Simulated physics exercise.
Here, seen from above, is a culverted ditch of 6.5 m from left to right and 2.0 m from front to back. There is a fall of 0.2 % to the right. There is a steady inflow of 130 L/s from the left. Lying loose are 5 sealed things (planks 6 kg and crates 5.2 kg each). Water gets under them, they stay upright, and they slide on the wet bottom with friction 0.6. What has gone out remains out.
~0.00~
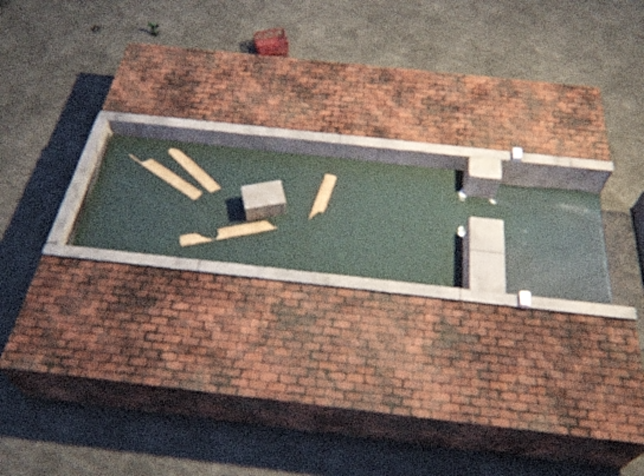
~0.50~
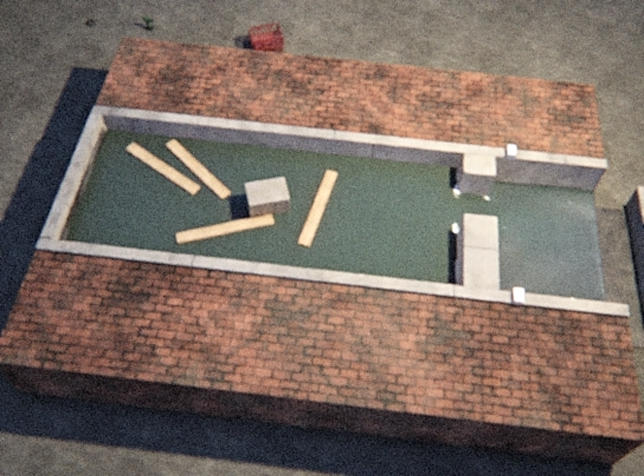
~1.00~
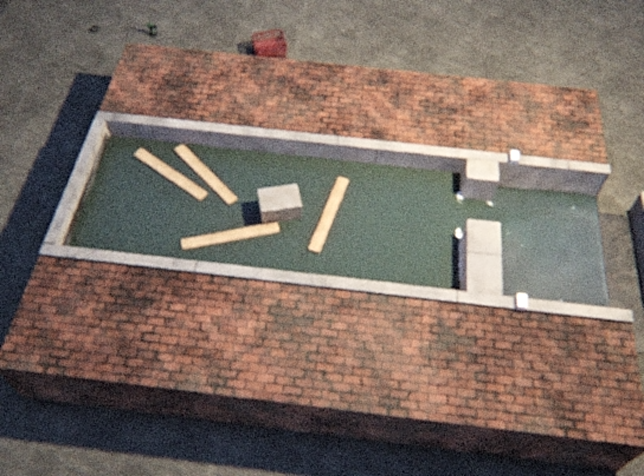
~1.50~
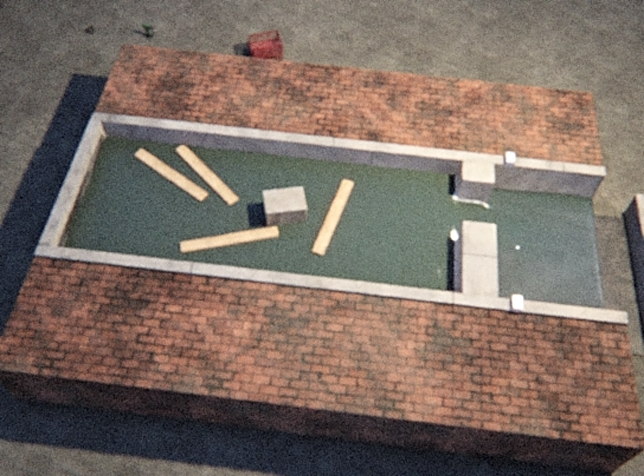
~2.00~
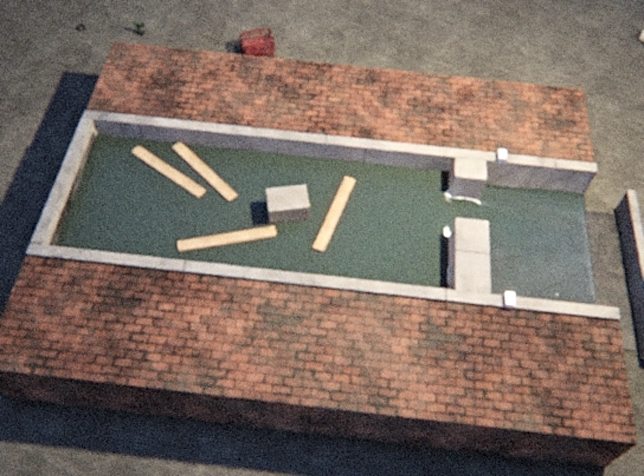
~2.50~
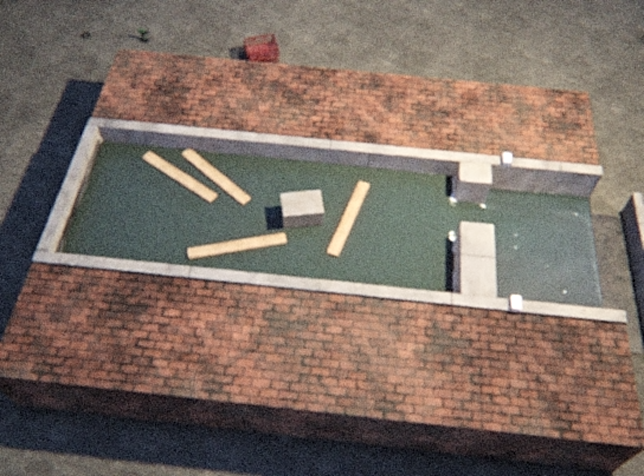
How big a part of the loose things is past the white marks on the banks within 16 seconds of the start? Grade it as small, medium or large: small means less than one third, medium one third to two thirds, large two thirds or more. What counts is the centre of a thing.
I would call it small.
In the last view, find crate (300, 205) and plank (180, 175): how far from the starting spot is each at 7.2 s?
First: 200 cm. Second: 120 cm.
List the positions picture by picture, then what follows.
The first picture shows a crate at (263, 194), afloat; a plank at (318, 211), afloat; 22 cm deep round most things; 0 of 5 have shifted.
The second picture shows a crate at (267, 191), afloat, 12 cm from its start; a plank at (318, 207), afloat, 7 cm from its start; about 2500 L in view; 3 of 5 have shifted.
The third picture shows a crate at (279, 198) floats, 24 cm from its start; a plank at (329, 213) floats, 17 cm from its start; 24 cm deep round most things; 5 of 5 have shifted.
The fourth picture shows a crate at (285, 200), afloat, 35 cm from its start; a plank at (334, 215), afloat, 28 cm from its start; 24 cm deep round most things; 5 of 5 have shifted.
The fifth picture shows a crate at (288, 198) floats, 48 cm from its start; a plank at (335, 212), afloat, 39 cm from its start; about 2520 L in view; 5 of 5 have shifted.
The sixth picture shows a crate at (302, 203) floats, 60 cm from its start; a plank at (349, 217) floats, 50 cm from its start; about 2520 L in view; 5 of 5 have shifted.
After 3.5 s 0 of 5 are over the mark; 5 afloat.
After 7.2 s 0 of 5 are over the mark; 5 afloat.
After 12.0 s 0 of 5 are over the mark; 5 afloat.
After 16.0 s 0 of 5 are over the mark; 5 afloat.
